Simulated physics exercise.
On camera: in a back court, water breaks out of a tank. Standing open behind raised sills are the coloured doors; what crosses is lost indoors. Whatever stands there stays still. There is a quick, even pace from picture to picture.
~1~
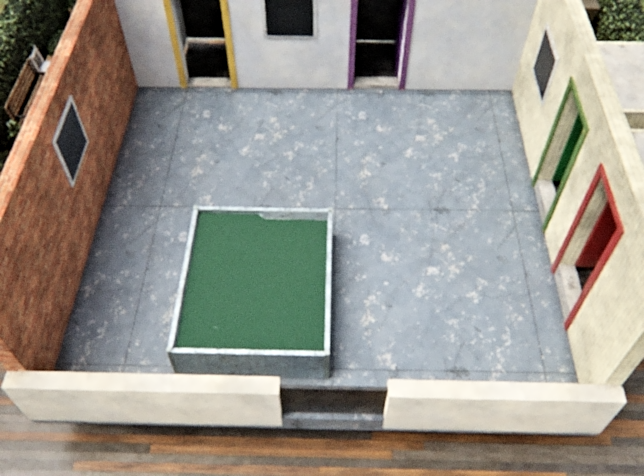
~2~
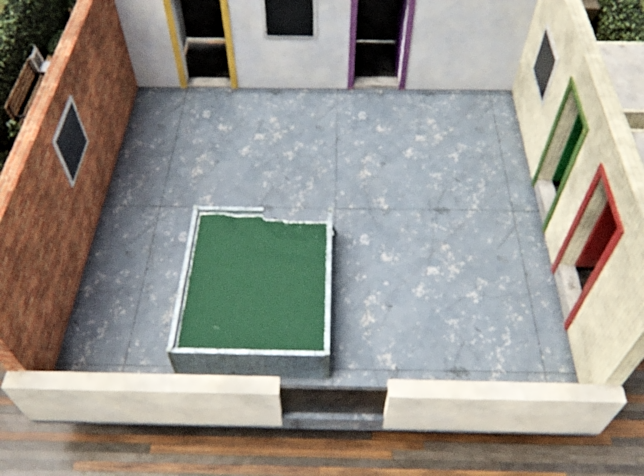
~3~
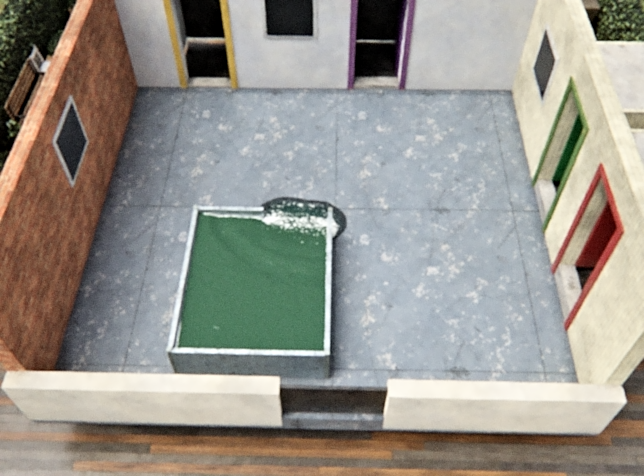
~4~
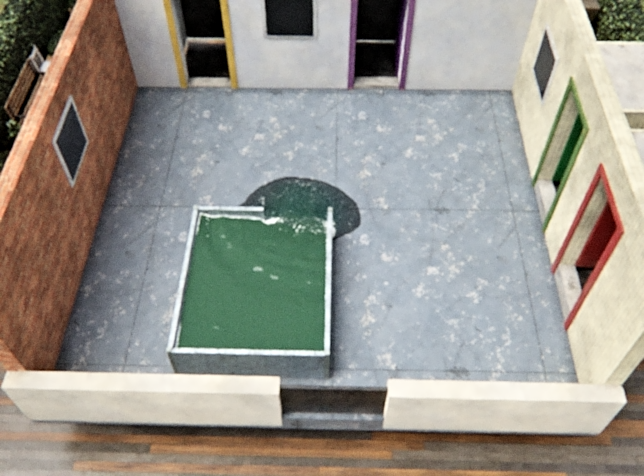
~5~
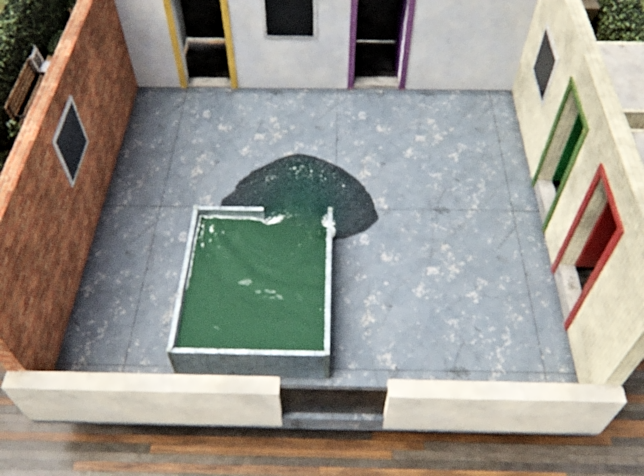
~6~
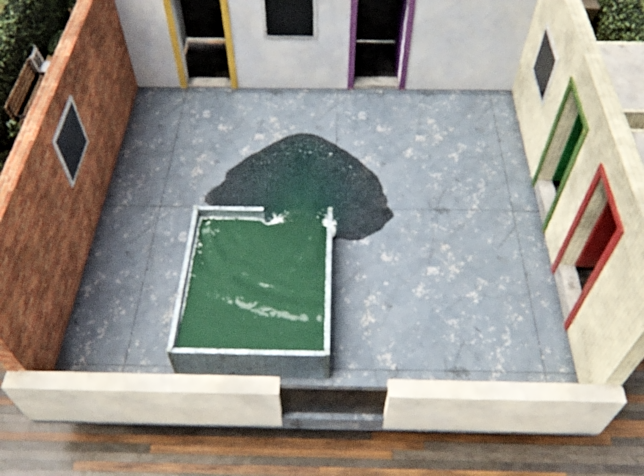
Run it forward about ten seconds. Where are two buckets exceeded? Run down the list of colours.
Outcome: I expect the purple door to go over the limit, I expect the red door to stay within two buckets, I expect the yellow door to go over the limit, I expect the green door to stay within two buckets.
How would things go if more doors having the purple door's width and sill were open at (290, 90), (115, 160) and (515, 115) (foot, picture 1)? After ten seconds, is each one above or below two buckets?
One after the other: Floods, lets less in, passes that mark.
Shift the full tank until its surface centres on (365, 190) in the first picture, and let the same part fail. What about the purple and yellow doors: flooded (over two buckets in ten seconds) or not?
Looking at it, purple breaks the limit and yellow comes in under.
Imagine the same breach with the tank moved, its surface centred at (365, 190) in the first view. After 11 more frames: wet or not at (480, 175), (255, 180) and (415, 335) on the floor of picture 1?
Parched, parched, parched.
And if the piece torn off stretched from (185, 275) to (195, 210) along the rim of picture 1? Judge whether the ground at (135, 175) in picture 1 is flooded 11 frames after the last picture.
By then I'd expect it to be drenched.
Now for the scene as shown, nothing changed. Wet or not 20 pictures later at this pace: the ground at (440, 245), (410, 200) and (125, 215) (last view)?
Result, in that order: Not wetted / wetted / not wetted.
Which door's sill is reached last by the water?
My answer: The red one.
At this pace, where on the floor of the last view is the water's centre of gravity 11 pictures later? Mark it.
I'd say around (284, 242).
A moment on, water covers 25 % of the floor; the purple door not reached, the red door not reached, the yellow door not reached, the green door not reached.
Next, water covers 35 % of the floor; the purple door under two buckets in, the red door not reached, the yellow door under two buckets in, the green door not reached.
Then, water covers 45 % of the floor; the purple door over two buckets in, the red door not reached, the yellow door over two buckets in, the green door not reached.
Later, water covers 70 % of the floor; the purple door over two buckets in, the red door wet at the sill, nothing in, the yellow door over two buckets in, the green door wet at the sill, nothing in.
In the end, water covers 100 % of the floor; the purple door over two buckets in, the red door wet at the sill, nothing in, the yellow door far over two buckets in, the green door wet at the sill, nothing in.
